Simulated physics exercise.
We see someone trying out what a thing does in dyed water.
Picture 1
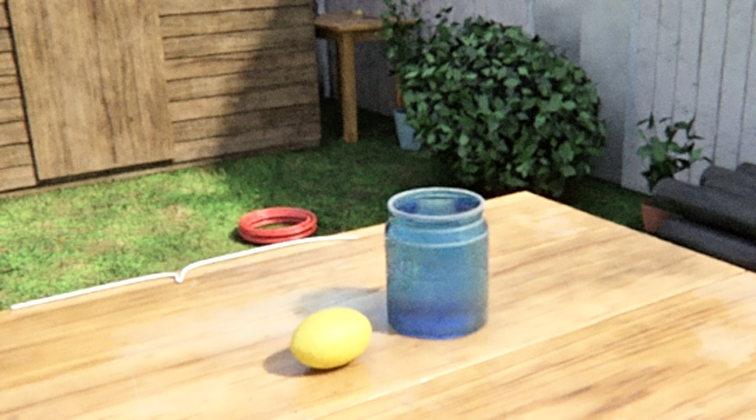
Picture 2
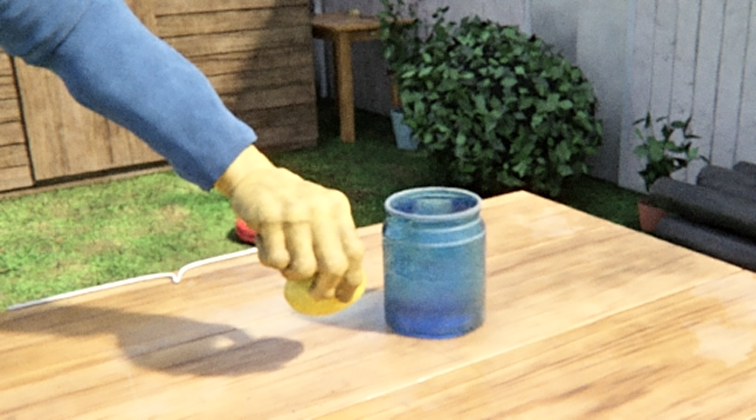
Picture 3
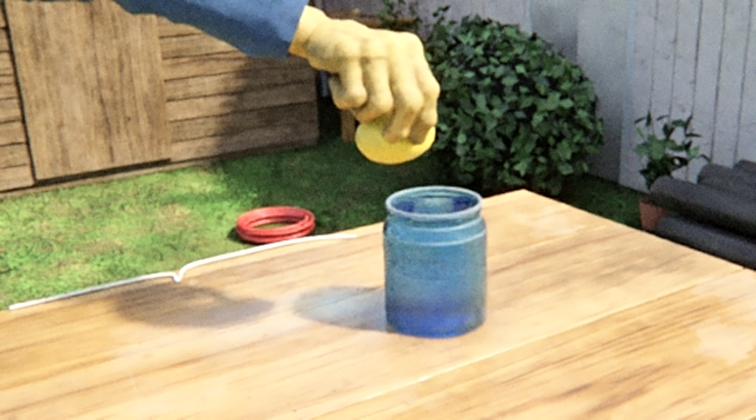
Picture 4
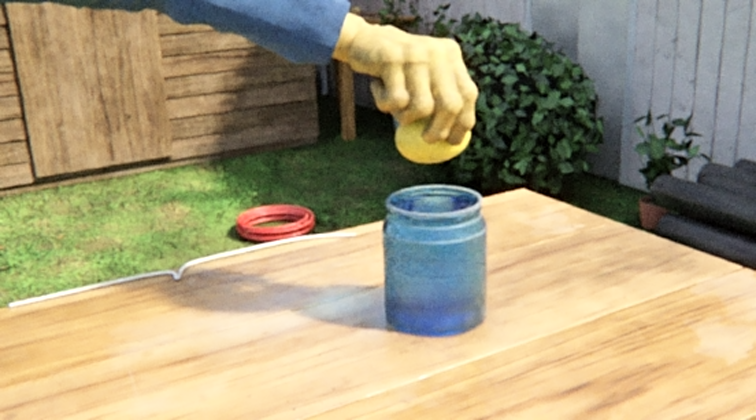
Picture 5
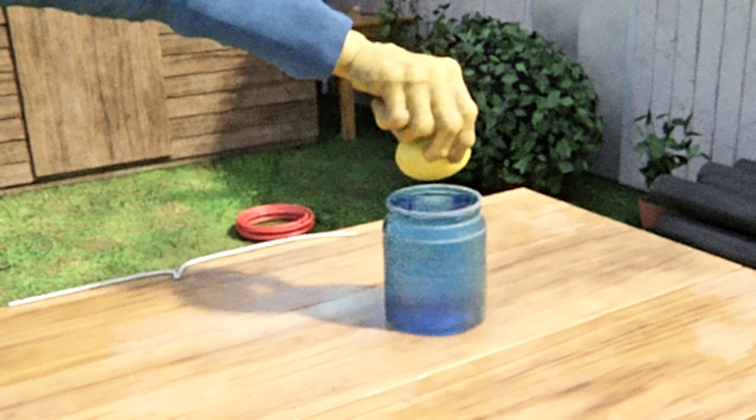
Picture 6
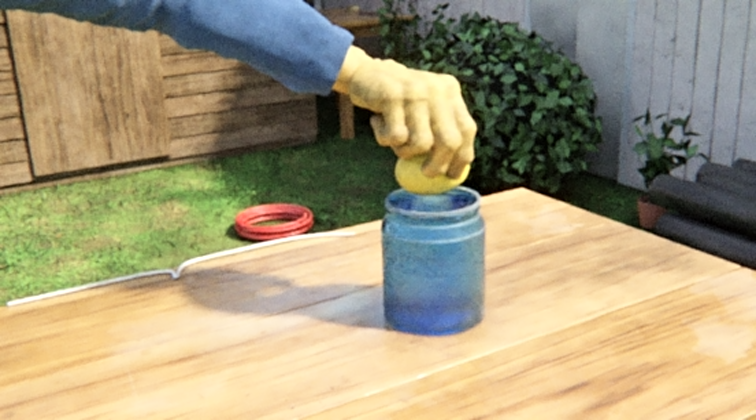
The video shows a lemon beside a blue jar on a wooden outdoor table; a gloved-looking hand in a blue sleeve picks it up, carries it right above the jar, and lowers it to just over the opening.
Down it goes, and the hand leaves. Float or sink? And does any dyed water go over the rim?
The thing bobs on top; the jar loses some over the rim.
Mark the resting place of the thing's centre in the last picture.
Near (433, 214).
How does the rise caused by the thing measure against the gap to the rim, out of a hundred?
Roughly 270 per cent.
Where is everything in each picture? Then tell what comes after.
In the first frame, the lemon lies on the top at (331, 338); jar (437, 258) nearly full.
In the second frame, a hand picks up the lemon at (325, 285); jar nearly full, surface at (433, 208).
In the third frame, the lemon is carried over at (395, 135); jar (435, 257) nearly full.
In the fourth frame, the lemon is above the jar at (433, 136); jar nearly full, surface at (434, 206).
In the fifth frame, the lemon comes down at (433, 153); jar (435, 255) nearly full.
In the sixth frame, the lemon is just over the surface at (432, 168); jar nearly full, surface at (433, 205).
A moment on, the lemon enters the dyed water; the jar is full to the brim; a puddle lies round it.
Further on, the lemon comes up again; the jar is full to the brim; a puddle lies round it.
When it is over, the lemon is afloat; the jar is full to the brim; a puddle lies round it.
